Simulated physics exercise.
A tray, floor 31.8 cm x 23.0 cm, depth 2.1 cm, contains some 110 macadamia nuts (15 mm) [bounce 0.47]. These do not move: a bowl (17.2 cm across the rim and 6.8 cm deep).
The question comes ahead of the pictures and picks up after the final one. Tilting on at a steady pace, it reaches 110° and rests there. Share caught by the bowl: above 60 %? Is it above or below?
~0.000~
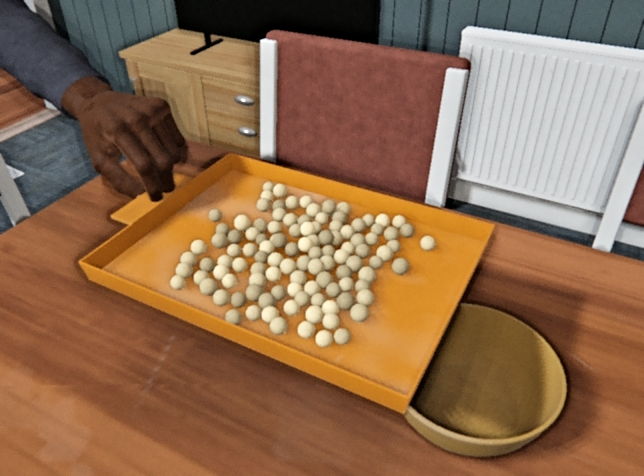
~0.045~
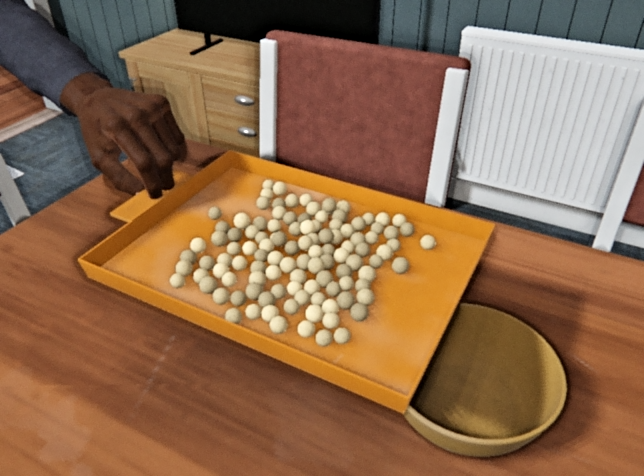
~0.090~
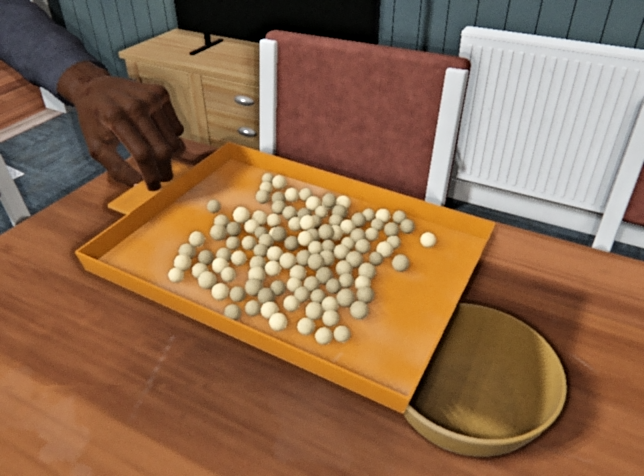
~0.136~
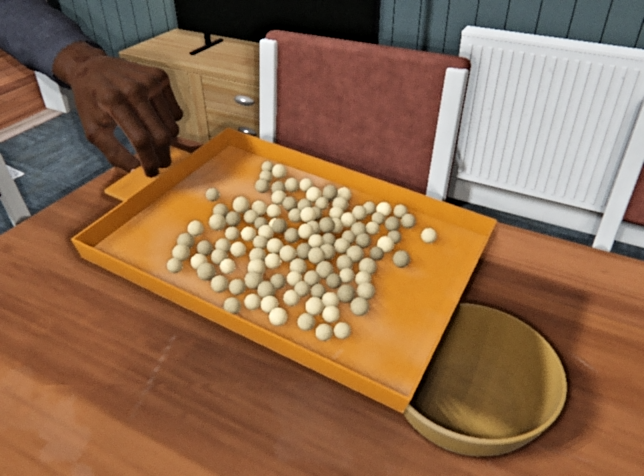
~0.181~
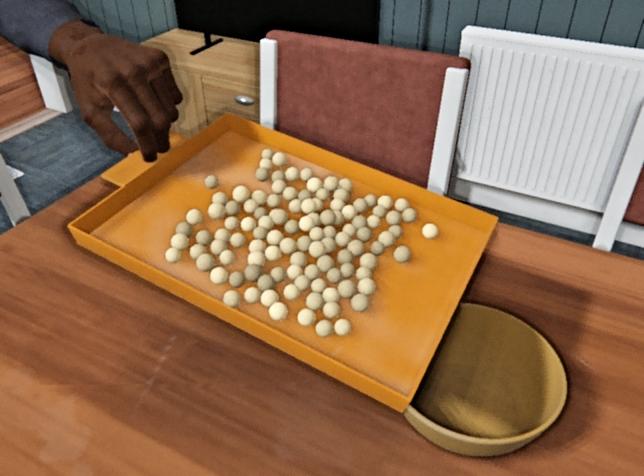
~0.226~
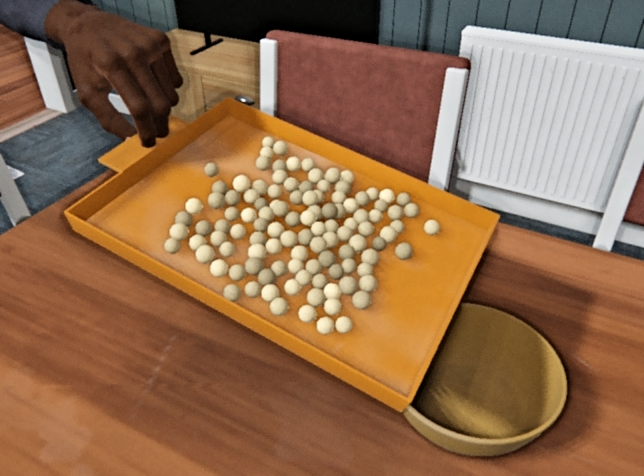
It comes out below.
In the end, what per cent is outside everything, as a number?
Roughly 90 percent ends up there.
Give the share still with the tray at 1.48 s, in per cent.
Share on tray: Approx. 60 per cent.
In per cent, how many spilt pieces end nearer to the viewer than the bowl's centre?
I'd say somewhere near 100 in a hundred.
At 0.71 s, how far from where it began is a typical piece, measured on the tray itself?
My guess would be some 9 cm.
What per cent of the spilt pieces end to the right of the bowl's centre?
Some 90 per cent.
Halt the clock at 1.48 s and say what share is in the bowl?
I'd say near 0 per cent by that time.
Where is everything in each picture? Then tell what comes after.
In the first frame, tray at (222, 322); tilt 0 degrees; leading edge at (459, 296); middle of the load at (306, 244); bowl at (473, 364).
In the second frame, tray at (222, 321); tilt 1 degrees; leading edge at (459, 296); middle of the load at (306, 243).
In the third frame, tray at (221, 317); tilt 2 degrees; leading edge at (459, 296); middle of the load at (306, 239).
In the fourth frame, tray at (221, 311); tilt 5 degrees; low side right; leading edge at (460, 295); middle of the load at (306, 231).
In the fifth frame, tray at (221, 305); tilt 9 degrees; low side right; leading edge at (461, 294); middle of the load at (307, 224).
In the sixth frame, tray at (221, 299); tilt 12 degrees; low side right; leading edge at (462, 293); middle of the load at (309, 218); bowl at (474, 364). It turns about 70 degrees a second.
Then, at 0.71 s, tilt 46 degrees; tray 100 %; middle of all pieces on or above the table near (398, 258).
After 1.11 s, tilt 74 degrees; tray 95 %; middle of all pieces on or above the table near (441, 273).
After 1.48 s, tilt 100 degrees; outside 5 %, tray 60 %, in the air 35 %; middle of all pieces on or above the table near (489, 350).
After 1.83 s, tilt 110 degrees; outside 90 %, bowl 10 %.
By 2.8 s all is still; outside 90 %, bowl 10 %.
